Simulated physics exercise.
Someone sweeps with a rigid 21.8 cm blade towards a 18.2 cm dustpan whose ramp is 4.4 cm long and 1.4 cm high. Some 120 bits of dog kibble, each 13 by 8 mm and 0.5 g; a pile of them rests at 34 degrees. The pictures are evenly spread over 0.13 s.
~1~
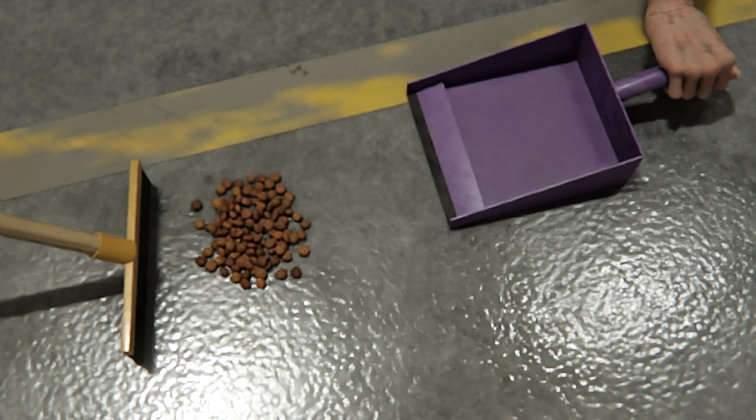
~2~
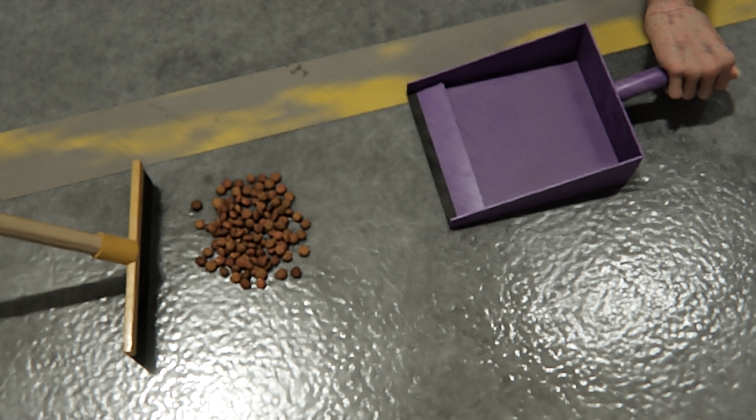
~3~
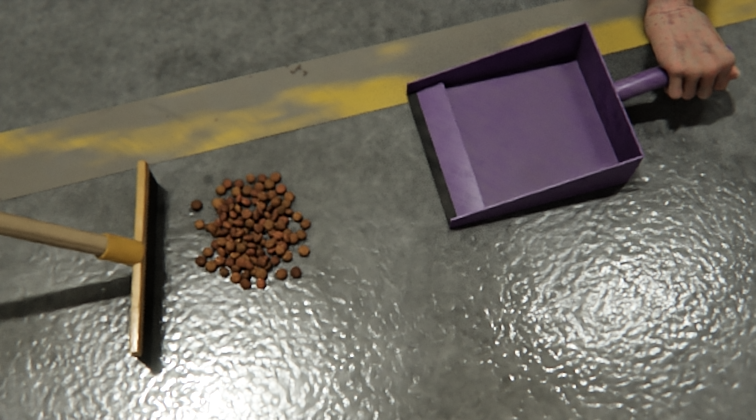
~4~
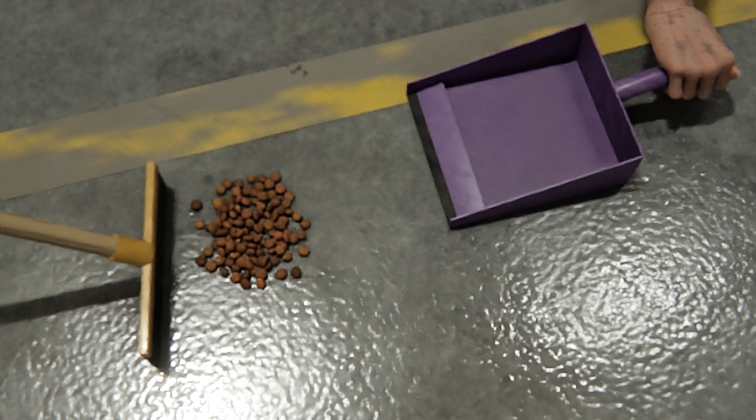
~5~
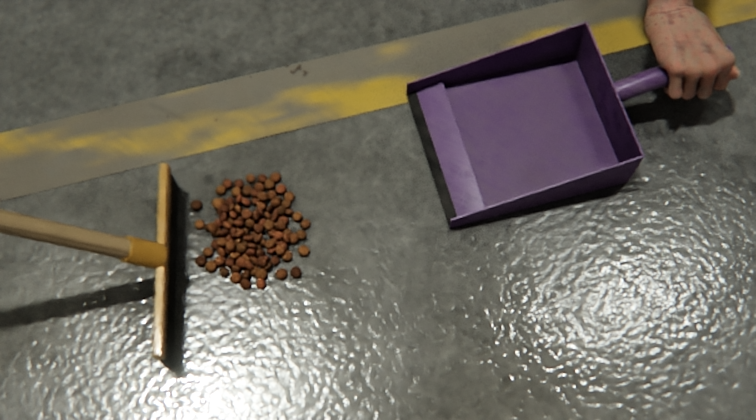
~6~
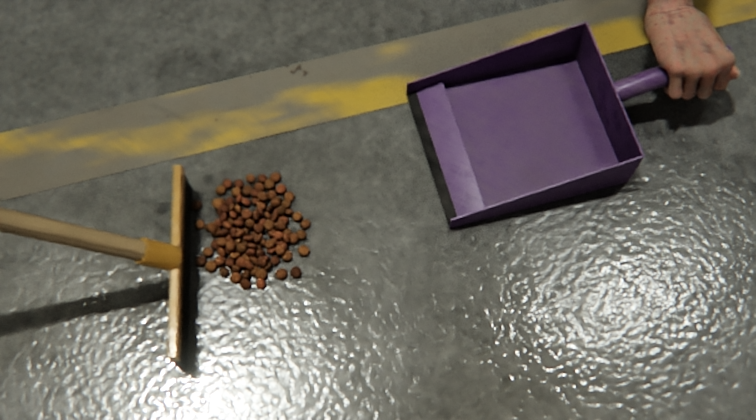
A wooden-handled broom slides slowly a short way right across a shiny gray floor, closing up to a heap of brown kibble that stays undisturbed, while a hand at the right holds a purple dustpan still.
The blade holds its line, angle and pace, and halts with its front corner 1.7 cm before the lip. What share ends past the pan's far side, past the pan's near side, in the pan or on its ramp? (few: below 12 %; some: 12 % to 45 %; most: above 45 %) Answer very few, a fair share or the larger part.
Far side very few, near side the larger part, pan very few.
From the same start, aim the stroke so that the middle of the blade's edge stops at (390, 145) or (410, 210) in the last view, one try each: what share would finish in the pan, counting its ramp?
Some 5 and 20 per cent.
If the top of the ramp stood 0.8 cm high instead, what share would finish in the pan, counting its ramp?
It would be near 5 per cent.
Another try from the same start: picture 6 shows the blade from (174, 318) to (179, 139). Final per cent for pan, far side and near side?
Pan 5, far 5, near 15.
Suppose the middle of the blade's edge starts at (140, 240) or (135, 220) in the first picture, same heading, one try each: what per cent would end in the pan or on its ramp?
About 10 and 10 per cent.
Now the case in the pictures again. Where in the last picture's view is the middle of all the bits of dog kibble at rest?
Near (452, 256).
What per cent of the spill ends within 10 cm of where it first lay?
Some 20 per cent.
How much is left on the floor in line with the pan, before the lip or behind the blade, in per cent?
About 35 per cent.
Then, 0.25 s after the last picture, middle of the blade 17 cm from the lip; 0 % over the lip, far side 0 %, near side 30 %.
Then, 0.41 s after the last picture, middle of the blade 9 cm from the lip; 0 % over the lip, far side 0 %, near side 55 %.
Then, 0.70 s after the last picture, middle of the blade 4 cm from the lip; 5 % over the lip, far side 0 %, near side 60 %.
In the end, far side 0 %, near side 60 %, pan 5 %, in front of the lip or behind the blade 35 %.
